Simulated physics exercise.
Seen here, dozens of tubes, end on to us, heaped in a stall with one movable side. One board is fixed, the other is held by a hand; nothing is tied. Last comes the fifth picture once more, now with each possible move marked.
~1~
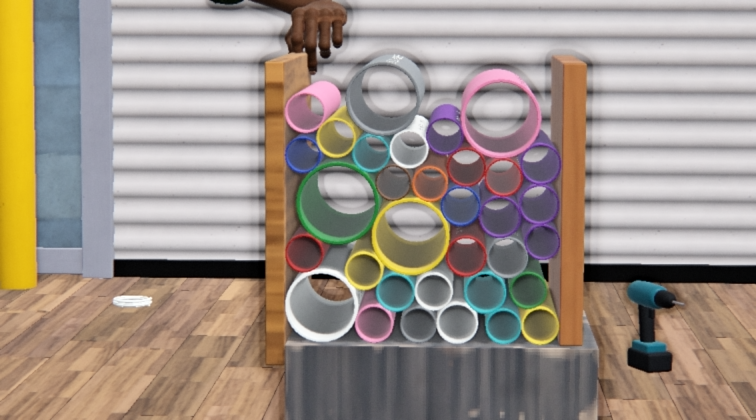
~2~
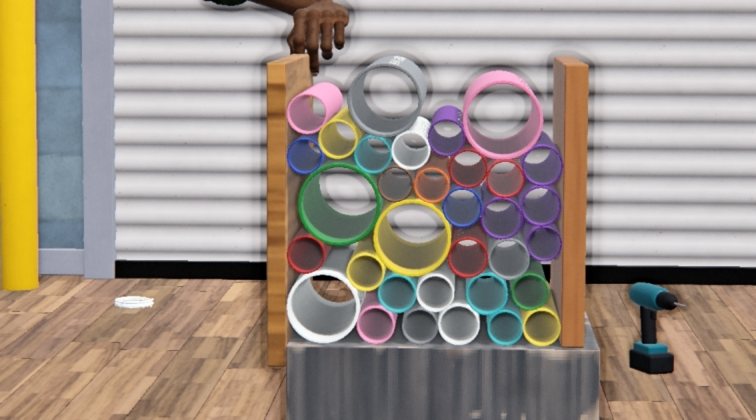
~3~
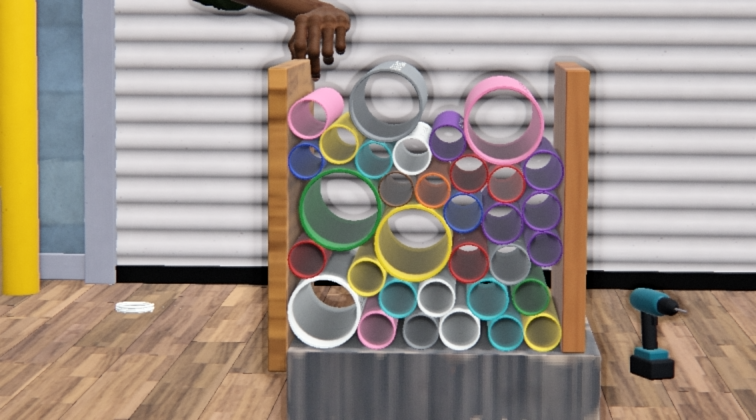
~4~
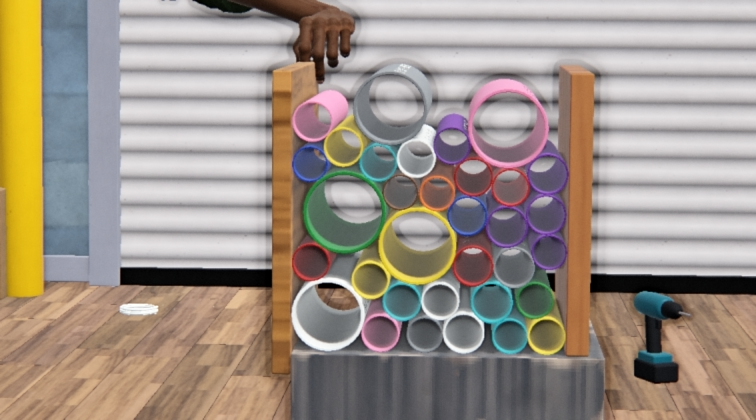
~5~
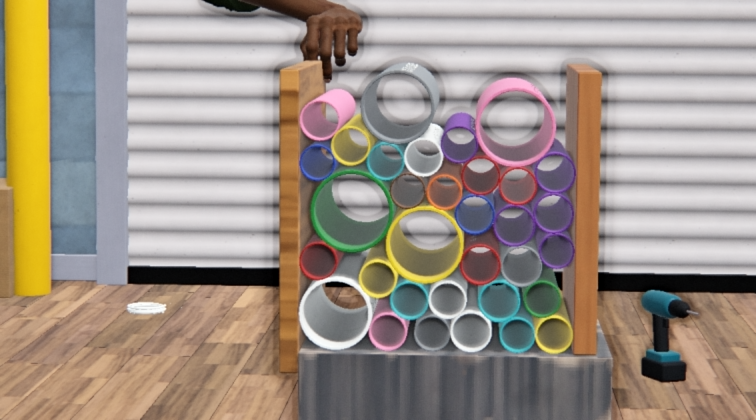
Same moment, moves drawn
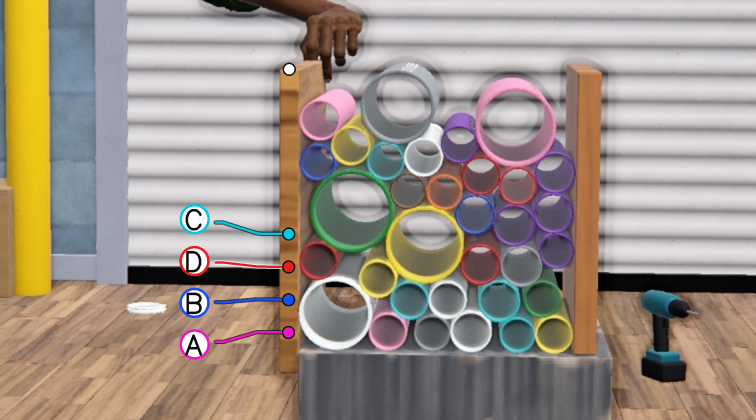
A dark-skinned hand hovers at the top of the left wooden board beside a heap of colourful tubes on a grey block, barely changing its pose. The whole view drifts slightly, the stack shifting a little down and then right, while the tubes keep their arrangement between the two boards.
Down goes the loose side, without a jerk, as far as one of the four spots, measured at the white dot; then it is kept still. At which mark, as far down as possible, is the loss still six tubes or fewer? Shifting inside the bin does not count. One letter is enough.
Lower it to D and no more.
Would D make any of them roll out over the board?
Yes.
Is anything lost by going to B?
Yes.
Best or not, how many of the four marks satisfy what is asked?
Two of them.
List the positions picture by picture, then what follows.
A turquoise tube (485, 292); a grey tube (507, 258); a blue tube (461, 206), in the first frame.
A blue tube (462, 208); a yellow tube (338, 139), in the second frame.
A purple tube (543, 171); side board (293, 203), in the third frame.
A white tube (328, 315); a yellow tube (546, 336), in the fourth frame.
A turquoise tube (499, 301); a grey tube (522, 266); a blue tube (475, 215), in the fifth frame.
On the copy, A at (289, 332); B at (289, 300); C at (289, 234); D at (289, 267); the white dot at (289, 69).
On D. First, top of the board (299, 155).
Then, top of the board (299, 250).
Finally, top of the board (299, 267), three out over the board.
By contrast, A more than six out over the board; B more than six out over the board; C three out over the board.
